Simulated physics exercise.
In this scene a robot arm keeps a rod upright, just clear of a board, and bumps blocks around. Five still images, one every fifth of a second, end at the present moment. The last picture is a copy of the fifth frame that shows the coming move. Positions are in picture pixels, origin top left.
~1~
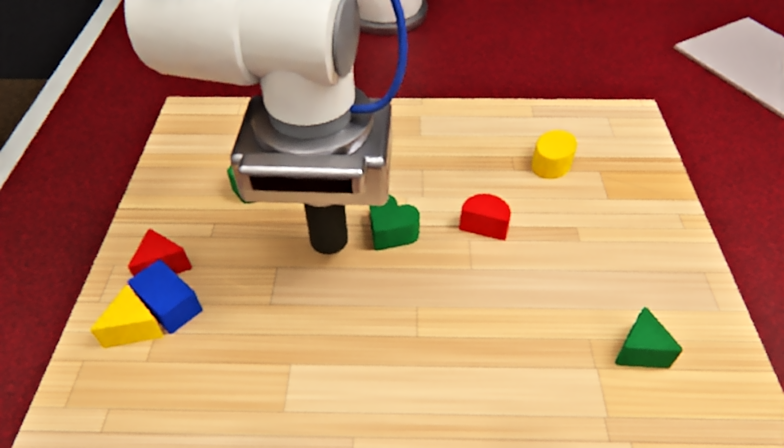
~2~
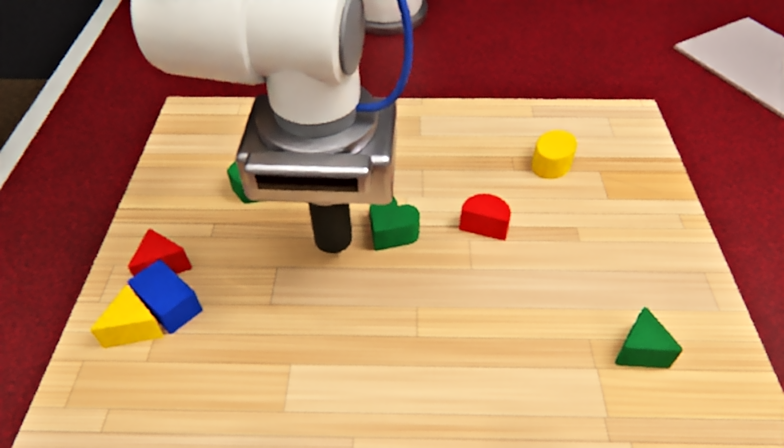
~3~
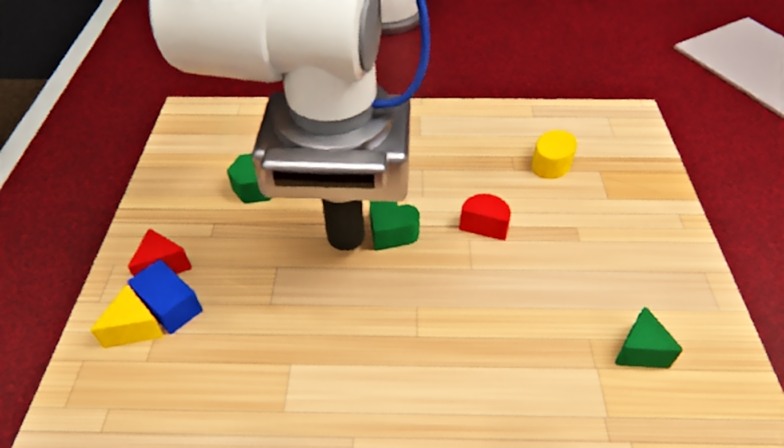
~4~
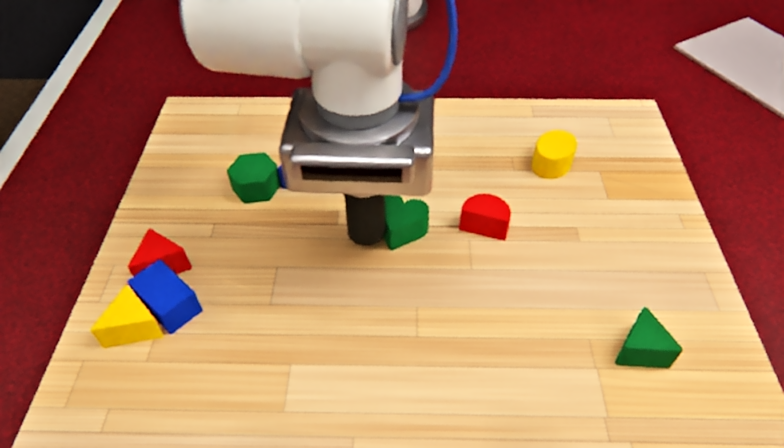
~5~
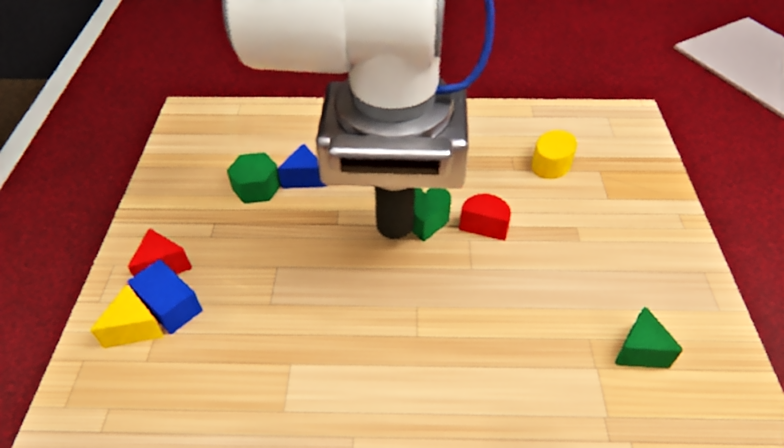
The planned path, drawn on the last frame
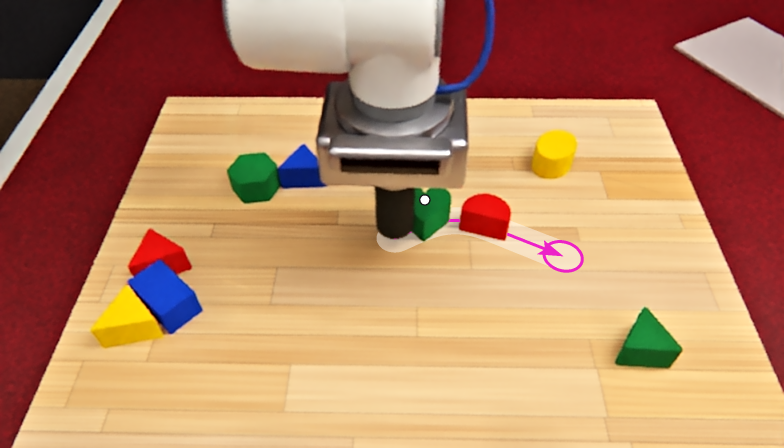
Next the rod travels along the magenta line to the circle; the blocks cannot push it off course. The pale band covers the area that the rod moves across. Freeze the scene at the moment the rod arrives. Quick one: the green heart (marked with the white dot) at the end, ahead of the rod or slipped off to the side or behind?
Final position: To the side or behind.
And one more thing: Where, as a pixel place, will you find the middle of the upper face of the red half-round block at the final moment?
Its top face will be centred at roughly (592, 215).
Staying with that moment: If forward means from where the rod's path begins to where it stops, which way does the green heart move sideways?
Left-hand side.
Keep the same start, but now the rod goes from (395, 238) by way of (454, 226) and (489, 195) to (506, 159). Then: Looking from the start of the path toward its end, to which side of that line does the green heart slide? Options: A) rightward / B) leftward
My pick is B.
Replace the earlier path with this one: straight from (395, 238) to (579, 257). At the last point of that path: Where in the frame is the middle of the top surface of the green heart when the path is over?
It is going to be at (445, 192).
Path on the board, from (395, 238) via (448, 221) and (505, 233), ending at (563, 256); the dot is on the green heart.
The first path, step by step. One third of the way, rod (450, 208); green heart (467, 176), turned 15° anticlockwise; red half-round block (494, 206).
Two thirds of the way, rod (509, 221); green heart (473, 174), turned 35° anticlockwise; red half-round block (552, 212), turned 30° anticlockwise.
At the end, rod (567, 243); green heart (473, 174), turned 35° anticlockwise; red half-round block (592, 215), turned 105° anticlockwise.
